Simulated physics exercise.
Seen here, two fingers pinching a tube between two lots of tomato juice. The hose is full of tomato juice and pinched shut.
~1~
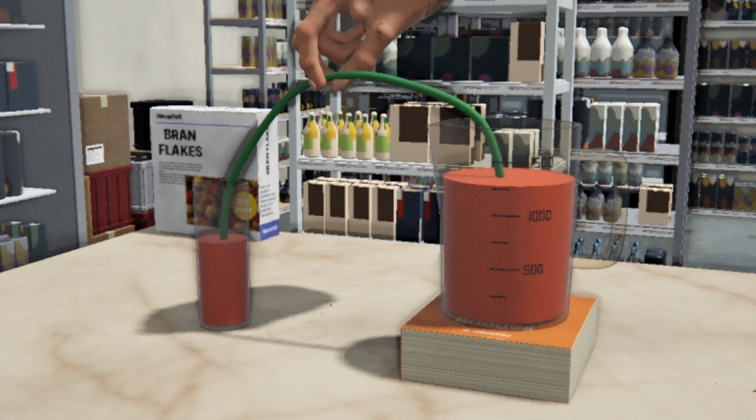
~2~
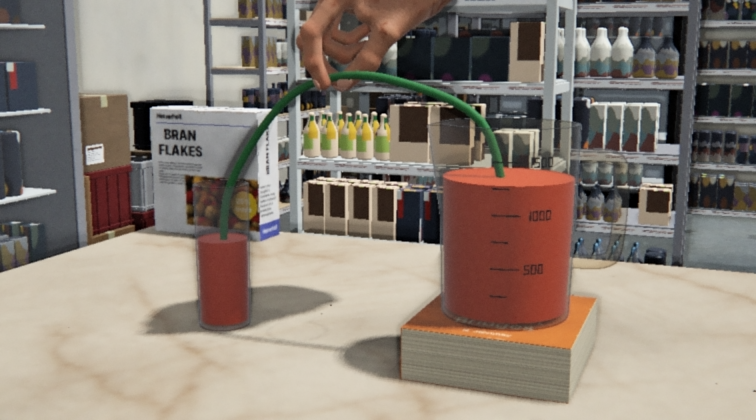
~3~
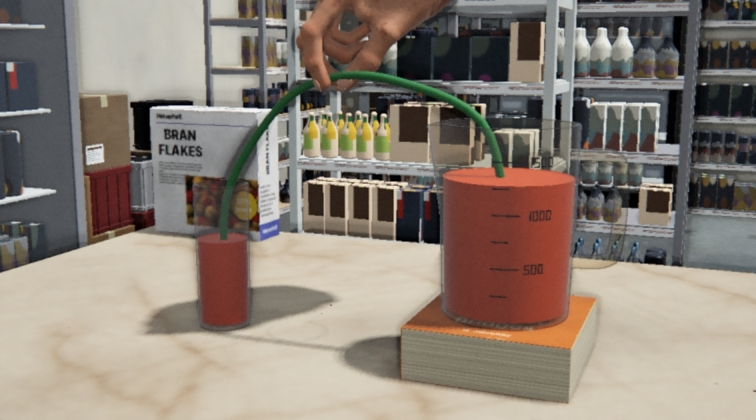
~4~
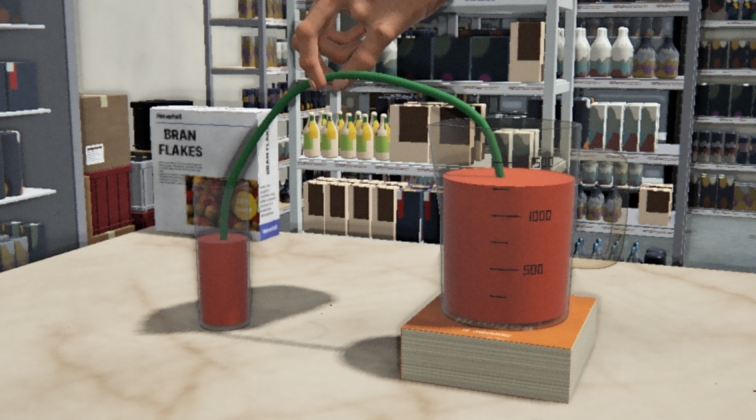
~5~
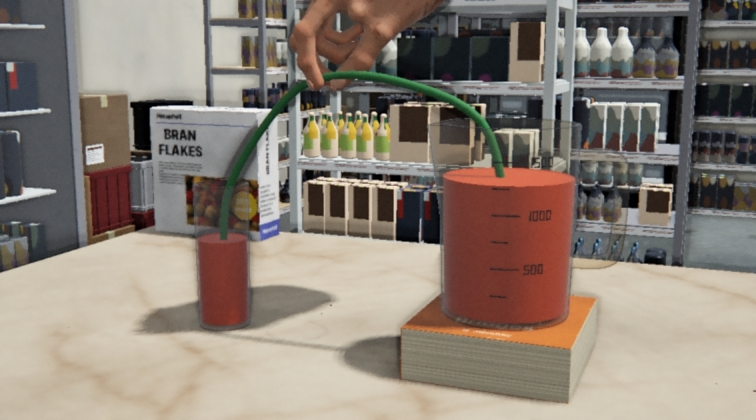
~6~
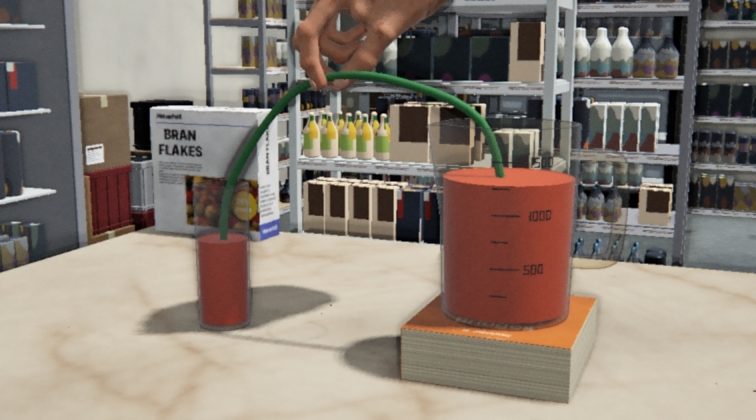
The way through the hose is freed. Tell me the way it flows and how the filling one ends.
Flow is into the left one, and the taker runs over.
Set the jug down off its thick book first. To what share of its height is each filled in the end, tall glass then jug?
Roughly 80 per cent, then 65 per cent.
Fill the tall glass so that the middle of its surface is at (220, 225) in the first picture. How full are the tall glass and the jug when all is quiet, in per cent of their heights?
Roughly 100 per cent, then 55 per cent.
Soon after, the tall glass is nearly full; the jug is about two thirds full.
Later, the tall glass is full to the brim; the jug is about two thirds full; some has gone over the lower rim.
In the end, the tall glass is full to the brim; the jug is about half full; some has gone over the lower rim; the two surfaces are level.
